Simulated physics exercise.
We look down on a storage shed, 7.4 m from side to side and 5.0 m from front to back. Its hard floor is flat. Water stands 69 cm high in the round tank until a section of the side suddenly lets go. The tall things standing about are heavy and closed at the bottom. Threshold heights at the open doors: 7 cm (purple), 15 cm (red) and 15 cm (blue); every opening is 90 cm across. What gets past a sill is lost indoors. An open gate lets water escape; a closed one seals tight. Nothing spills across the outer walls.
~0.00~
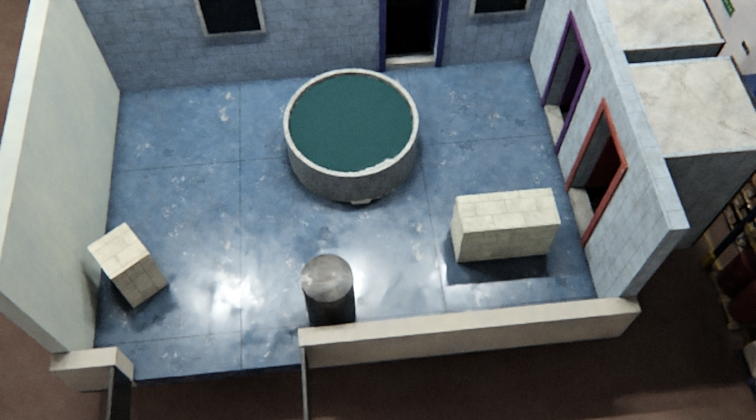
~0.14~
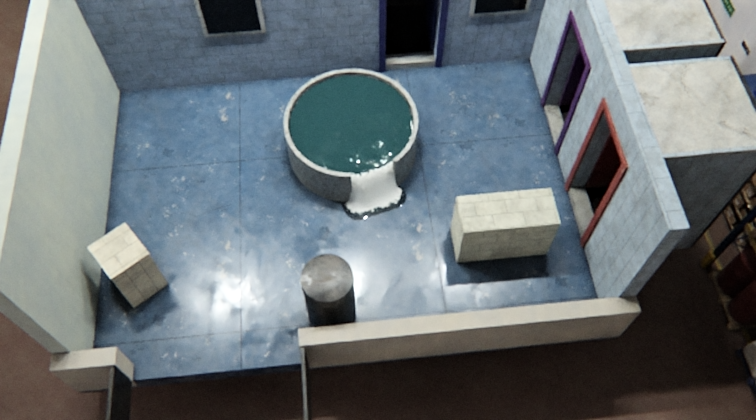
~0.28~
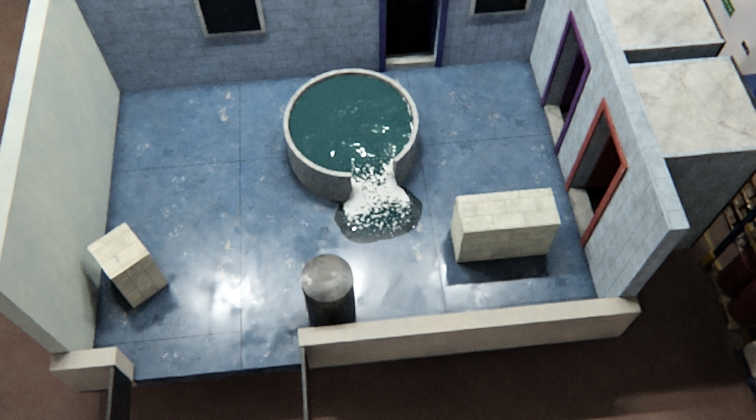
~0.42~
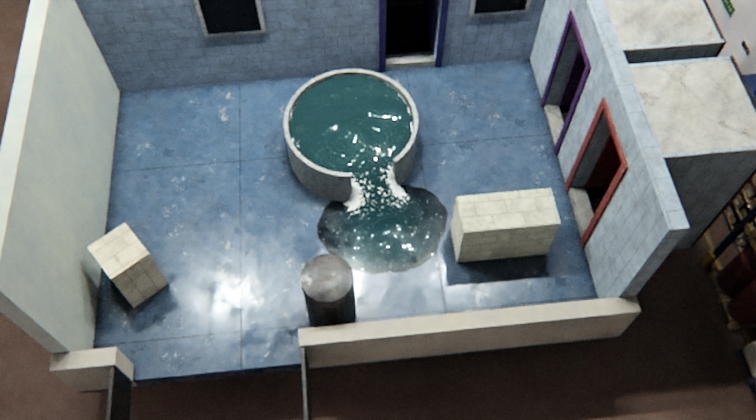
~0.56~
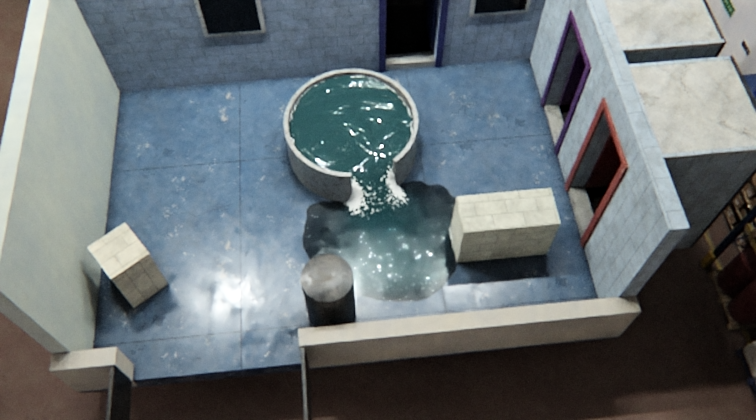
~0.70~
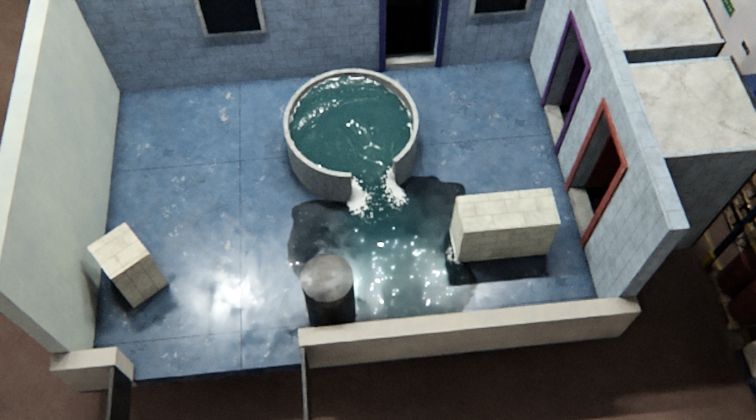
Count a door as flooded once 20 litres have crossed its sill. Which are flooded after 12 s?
Within that time: At the purple door it stays under the limit; at the red door it keeps below the limit; at the blue door it does not reach the limit.
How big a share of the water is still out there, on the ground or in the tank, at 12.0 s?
Roughly 90 in a hundred.
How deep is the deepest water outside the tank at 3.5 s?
Up to some 25 cm.
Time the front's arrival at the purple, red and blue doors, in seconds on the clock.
Arrival: Purple 2.4 s, red 1.5 s, blue 5.0 s.
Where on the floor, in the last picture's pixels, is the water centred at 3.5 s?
Near (395, 218).
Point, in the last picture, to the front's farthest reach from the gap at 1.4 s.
At about (567, 320).
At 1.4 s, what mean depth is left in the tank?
About 48 cm.
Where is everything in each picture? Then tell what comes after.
The round tank at (351, 123) is whole and still, 69 cm deep, in the first frame.
Water pours out at (374, 188) and has run 0.5 m, to (350, 211); deepest outside 32 cm, 69 cm at the round tank's back, in the second frame.
The front is at (357, 237), 0.8 m from the gap at (374, 189); 0.8 m2 of floor is under water; 69 cm left at the back of the round tank, in the third frame.
Water pours out at (374, 189) and has run 1.4 m, to (411, 264); deepest outside 38 cm, 69 cm at the round tank's back, in the fourth frame.
The front is at (427, 291), 1.9 m from the gap at (374, 189); 3.2 m2 of floor is under water; 67 cm left at the back of the round tank, in the fifth frame.
Water pours out at (374, 188) and has run 2.4 m, to (436, 325); deepest outside 41 cm, 60 cm at the round tank's back, in the sixth frame.
After 1.4 s water covers 20 % of the floor and is deepest (36 cm) near (458, 331); purple door not reached, red door not reached, blue door not reached.
After 2.2 s water covers 35 % of the floor and is deepest (32 cm) near (384, 338); purple door not reached, red door 8 cm at the sill, 0 L in, blue door not reached.
After 3.5 s water covers 45 % of the floor and is deepest (25 cm) near (603, 316); purple door 3 cm at the sill, 0 L in, red door 10 cm at the sill, 0 L in, blue door not reached.
After 7.0 s water covers 80 % of the floor and is deepest (16 cm) near (516, 257); purple door 4 cm at the sill, 0 L in, red door 10 cm at the sill, 1 L in, blue door 7 cm at the sill, 0 L in.
After 12.0 s water covers 95 % of the floor and is deepest (10 cm) near (108, 214); purple door 8 cm at the sill, 2 L in, red door 5 cm at the sill, 1 L in, blue door 8 cm at the sill, 0 L in.
